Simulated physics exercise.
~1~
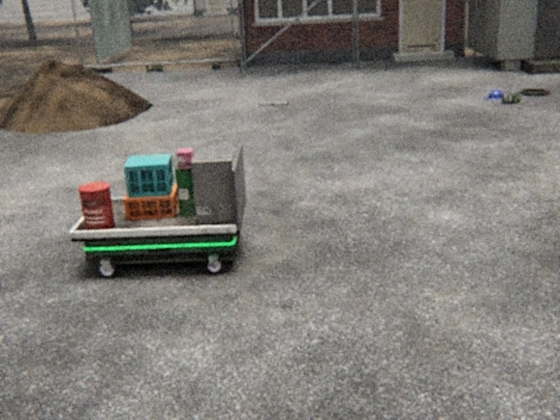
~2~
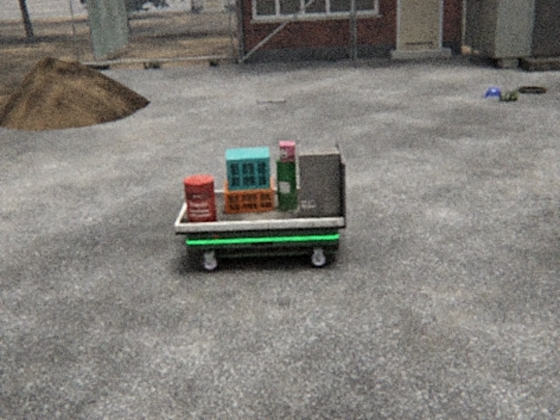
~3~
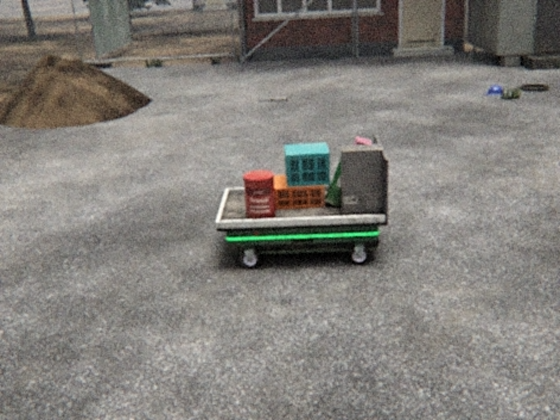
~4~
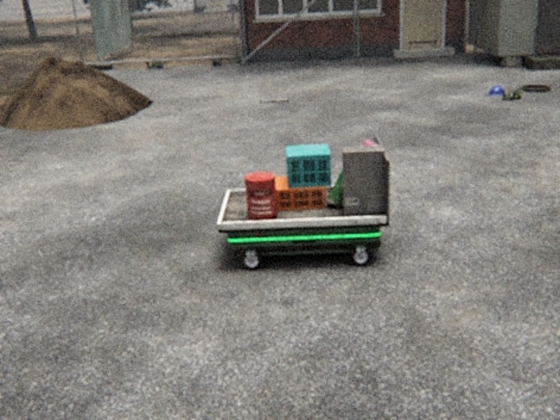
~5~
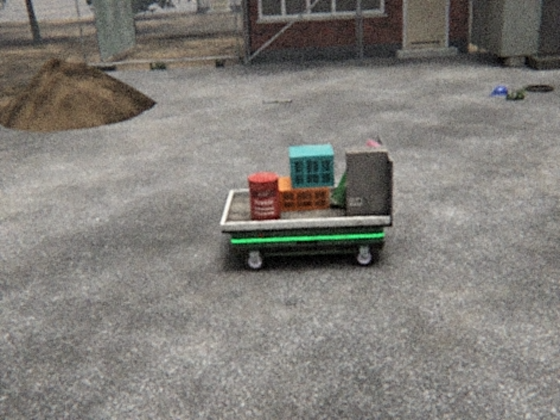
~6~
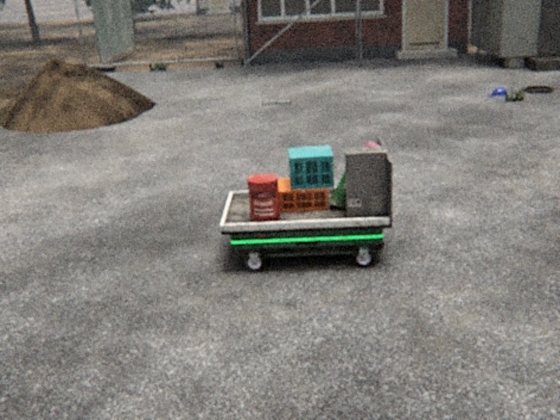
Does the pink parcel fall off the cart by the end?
No, the pink parcel stays on the cart, leaning near the grey box at the front.
